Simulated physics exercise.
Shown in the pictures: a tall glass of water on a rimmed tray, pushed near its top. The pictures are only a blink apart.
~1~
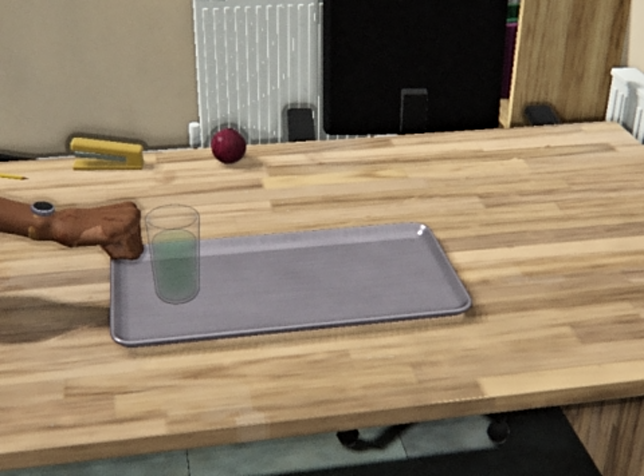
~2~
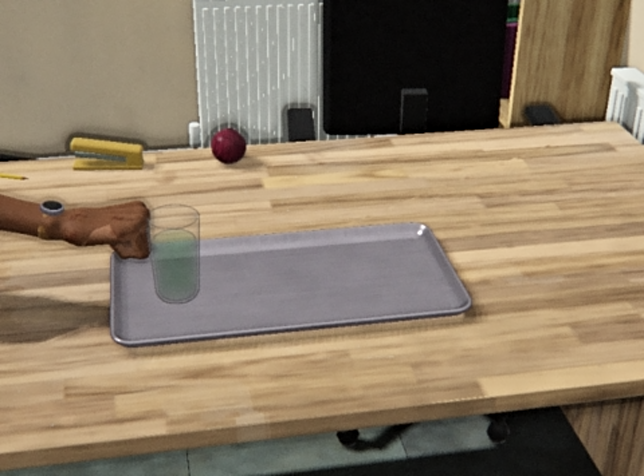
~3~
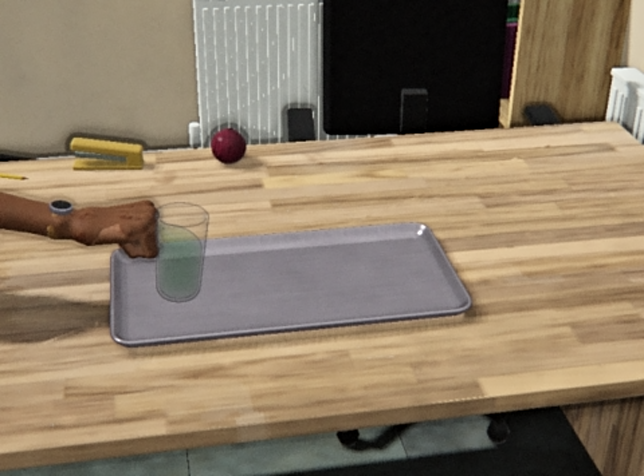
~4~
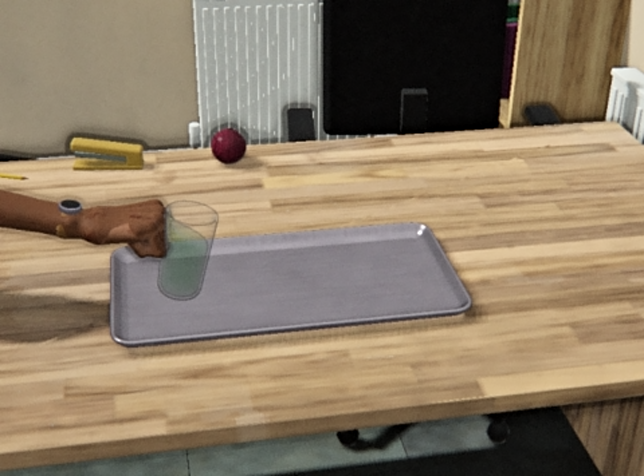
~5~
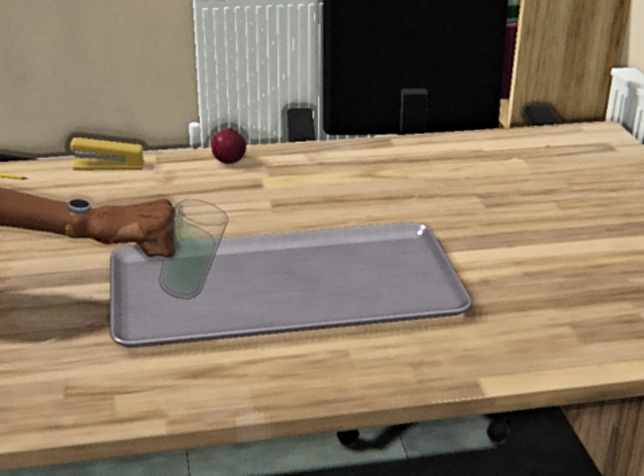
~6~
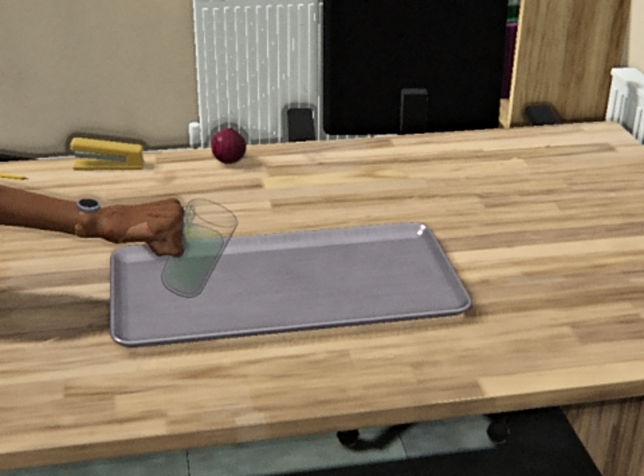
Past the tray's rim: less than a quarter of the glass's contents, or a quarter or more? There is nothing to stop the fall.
What I see is more than a quarter pouring off the tray.
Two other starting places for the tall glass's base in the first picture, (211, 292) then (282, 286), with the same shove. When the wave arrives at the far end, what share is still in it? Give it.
Around 50 percent in the first try, around 80 percent in the second.
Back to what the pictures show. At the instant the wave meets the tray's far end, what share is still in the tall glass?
Roughly 45 percent is still in the tall glass.
A moment on, the tall glass lies on its side and 98 per cent is in the glass, 0 on the tray and 2 above or beyond its rim.
Next, the tall glass lies on its side and 58 per cent is in the glass, 32 on the tray and 10 above or beyond its rim.
Then the tall glass lies on its side and 31 per cent is in the glass, 61 on the tray and 8 above or beyond its rim.
Later the tall glass lies on its side and 17 per cent is in the glass, 49 on the tray and 34 above or beyond its rim.
In the end 66 per cent is held by tray and glass, 34 is off the tray.
